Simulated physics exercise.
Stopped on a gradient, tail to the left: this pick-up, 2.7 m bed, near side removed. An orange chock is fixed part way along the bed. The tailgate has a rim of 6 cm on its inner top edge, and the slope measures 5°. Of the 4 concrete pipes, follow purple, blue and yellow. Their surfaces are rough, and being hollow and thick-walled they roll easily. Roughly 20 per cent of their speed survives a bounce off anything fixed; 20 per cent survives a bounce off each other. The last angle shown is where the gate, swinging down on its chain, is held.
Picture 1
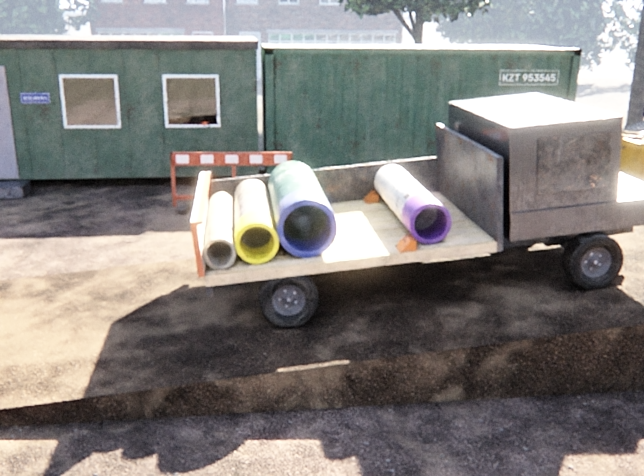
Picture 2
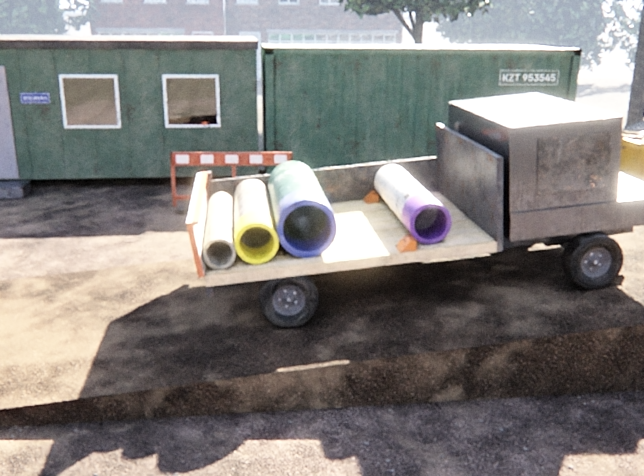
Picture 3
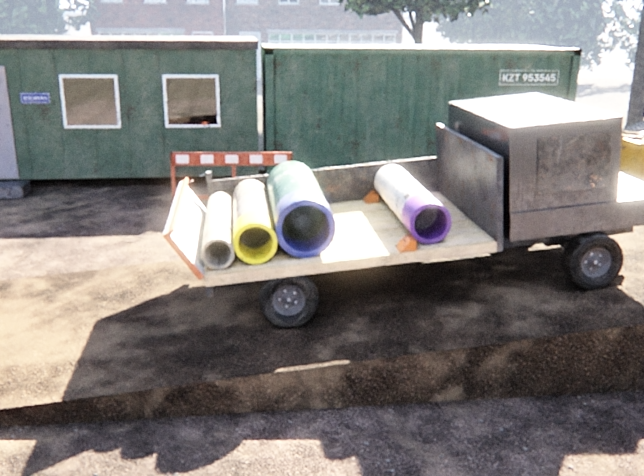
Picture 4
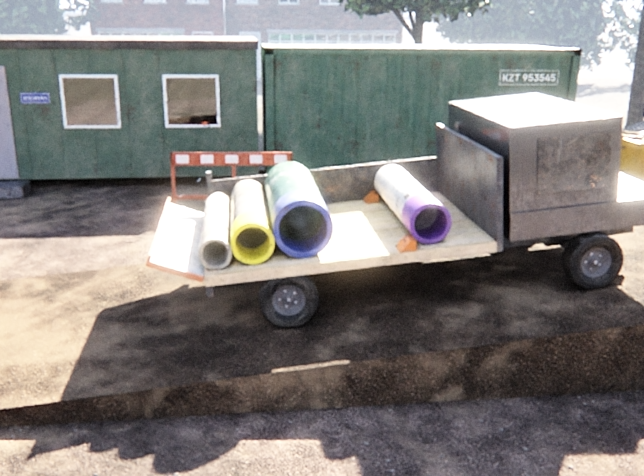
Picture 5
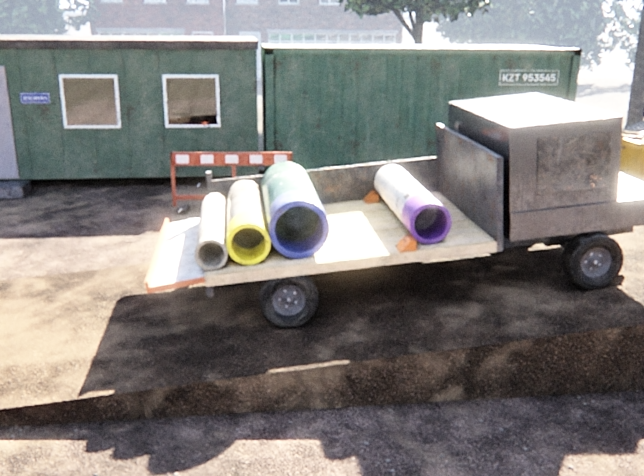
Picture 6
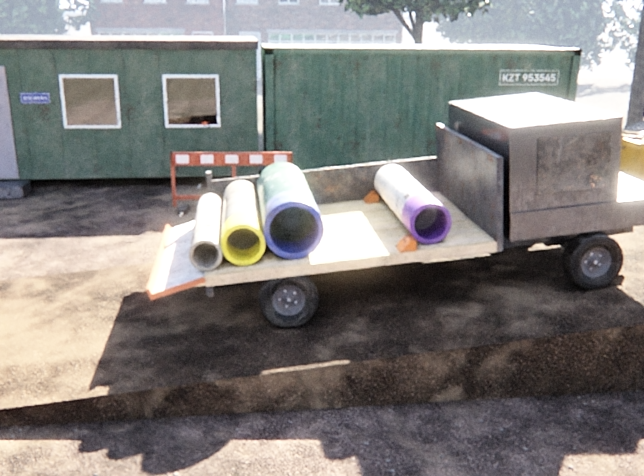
The tailgate at the left end of a parked pick-up's open bed swings down and outward, dipping slightly below level, while the grey, yellow and blue pipes roll a little to the left and the purple pipe stays still.
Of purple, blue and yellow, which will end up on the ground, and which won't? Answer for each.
Purple won't, blue will, yellow will.
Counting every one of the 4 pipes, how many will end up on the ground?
In all, 3.
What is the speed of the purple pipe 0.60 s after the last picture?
0.0 m/s or so.
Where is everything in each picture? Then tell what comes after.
The first frame shows purple at (431, 224), blue at (308, 230), yellow at (257, 244); gate 85° above level, tip at (194, 224); 4 of the 4 make up the bottom layer on the bed.
The second frame shows purple at (431, 224), blue at (308, 230), yellow at (257, 244); gate 81° above level, tip at (190, 225).
The third frame shows purple at (431, 224), blue at (306, 230), yellow at (256, 244); gate 55° above level, tip at (167, 236).
The fourth frame shows purple at (431, 224), blue at (304, 230), yellow at (253, 244); gate 19° above level, tip at (148, 263).
The fifth frame shows purple at (431, 224), blue at (300, 231), yellow at (249, 245); gate 9° below level, tip at (149, 290).
The sixth frame shows purple at (431, 224), blue at (294, 231), yellow at (243, 245); gate 17° below level, tip at (152, 296).
Then, 0.6 s after the last picture, purple is on the bed, 215 cm short of the hinge; blue is on the bed, 60 cm short of the hinge, rolling left; yellow is on the bed, 10 cm short of the hinge, rolling left; 0 out so far.
Then, 1.3 s after the last picture, blue is on the bed, 15 cm short of the hinge, rolling left; yellow is on the gate, 45 cm past the hinge, rolling left; no change for purple; 1 out so far.
Then, 2.2 s after the last picture, blue is dropping off the gate; yellow is off the vehicle; no change for purple; 3 out so far.
At rest (4.9 s after the last picture), purple is on the bed, 215 cm short of the hinge; blue is out on the ground; yellow is off the vehicle; 3 out so far.
